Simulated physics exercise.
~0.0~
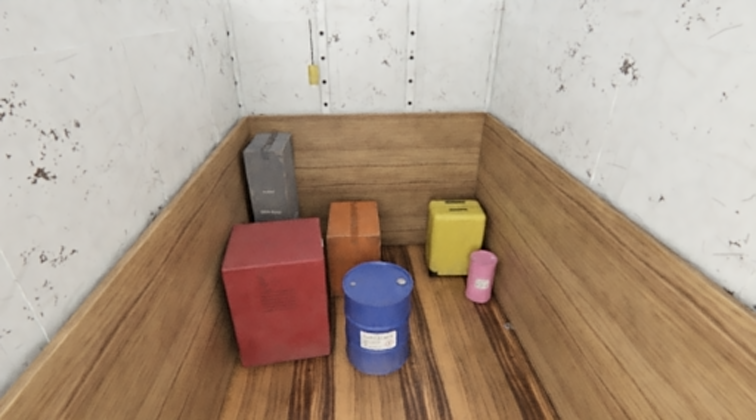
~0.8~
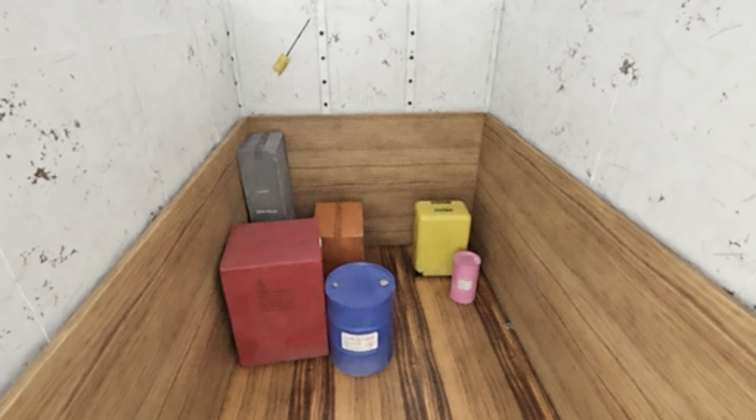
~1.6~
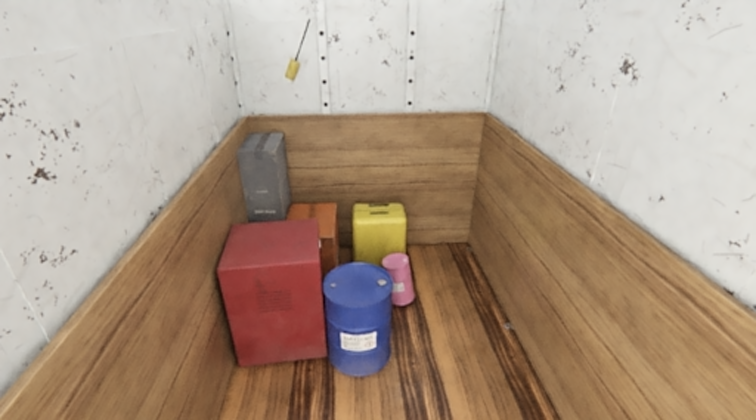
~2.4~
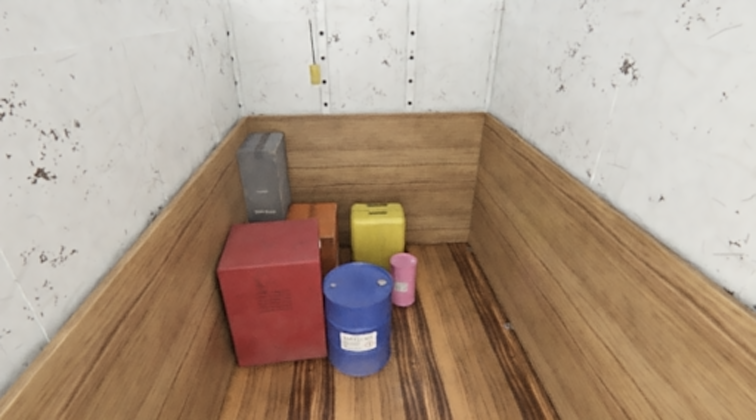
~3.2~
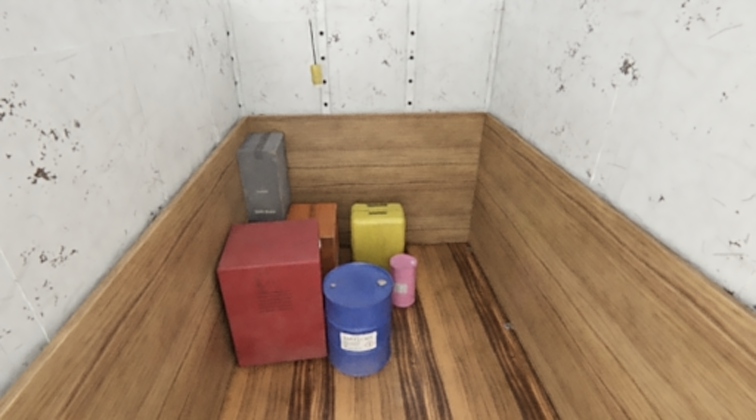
In a wood-lined cargo bay, a yellow case, pink canister and orange box slide left, ending upright near a blue drum.
